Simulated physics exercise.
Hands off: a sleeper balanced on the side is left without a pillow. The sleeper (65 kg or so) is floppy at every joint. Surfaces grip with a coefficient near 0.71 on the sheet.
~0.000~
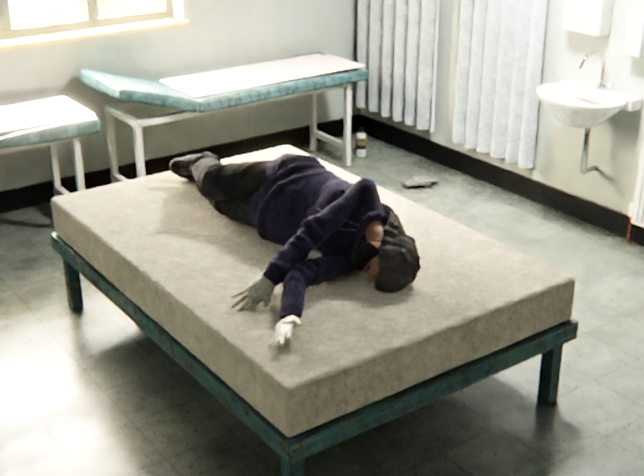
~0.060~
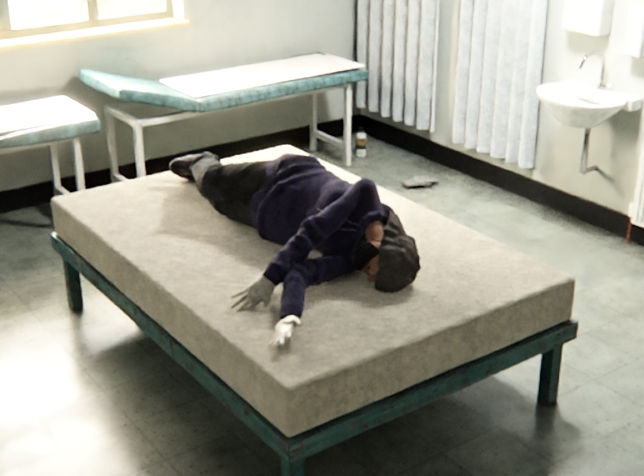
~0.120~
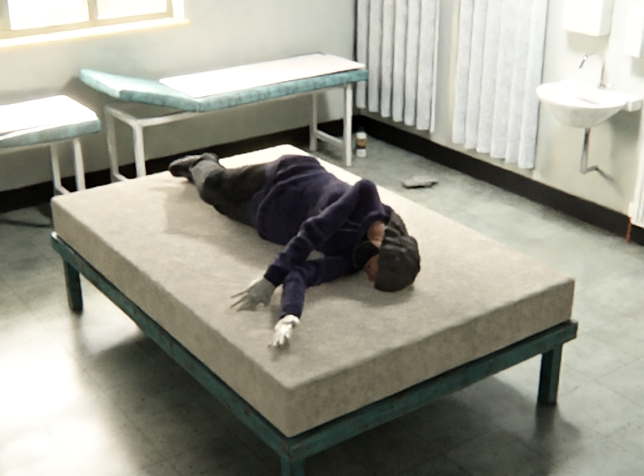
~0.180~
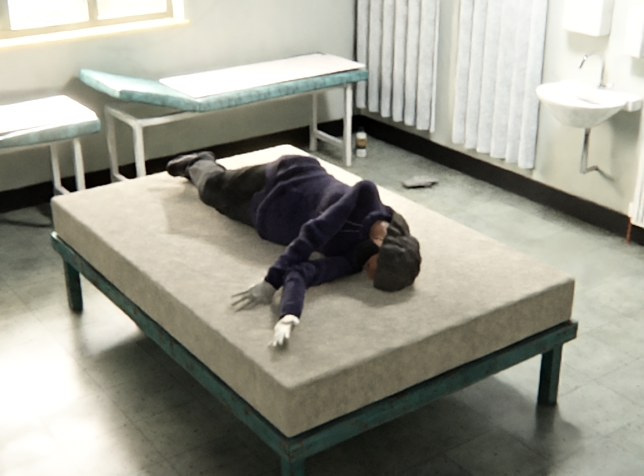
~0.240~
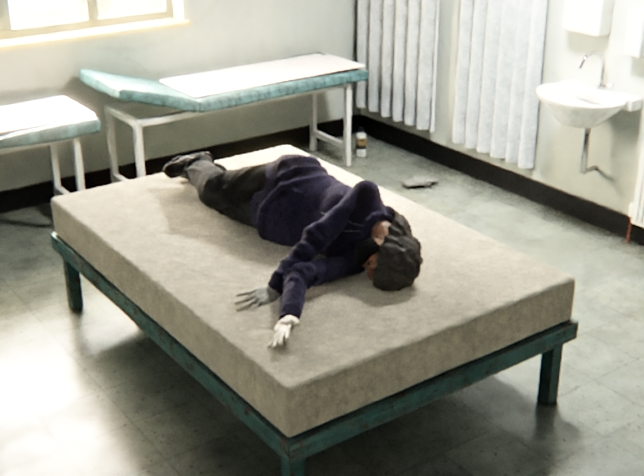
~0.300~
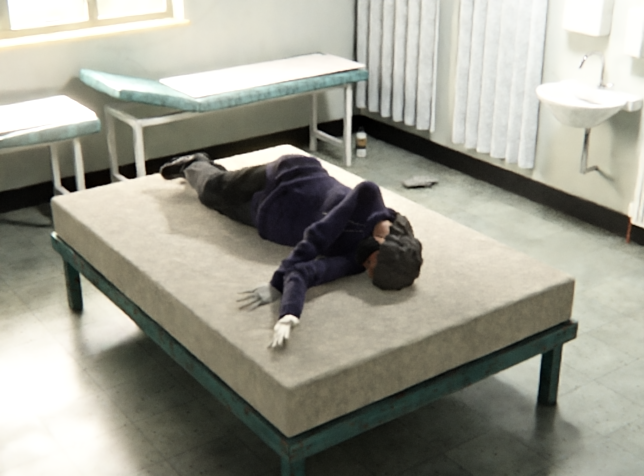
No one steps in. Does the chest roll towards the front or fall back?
The chest sinks back.
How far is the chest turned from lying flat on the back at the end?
About 40°.
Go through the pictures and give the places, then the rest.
In the first frame, chest (354, 222); 75° from supine.
In the second frame, chest (354, 222); 75° from supine.
In the third frame, chest (355, 223); 75° from supine.
In the fourth frame, chest (356, 225); 75° from supine.
In the fifth frame, chest (357, 225); 75° from supine.
In the sixth frame, chest (358, 226); 70° from supine.
After 0.54 s the chest is turned 65° from lying flat on the back, near (361, 226) in the last picture's view.
After 0.94 s the chest is turned 65° from lying flat on the back, near (363, 226) in the last picture's view.
After 1.54 s the chest is turned 65° from lying flat on the back, near (363, 226) in the last picture's view.
When all is still (4.0 s), chest sinks back.
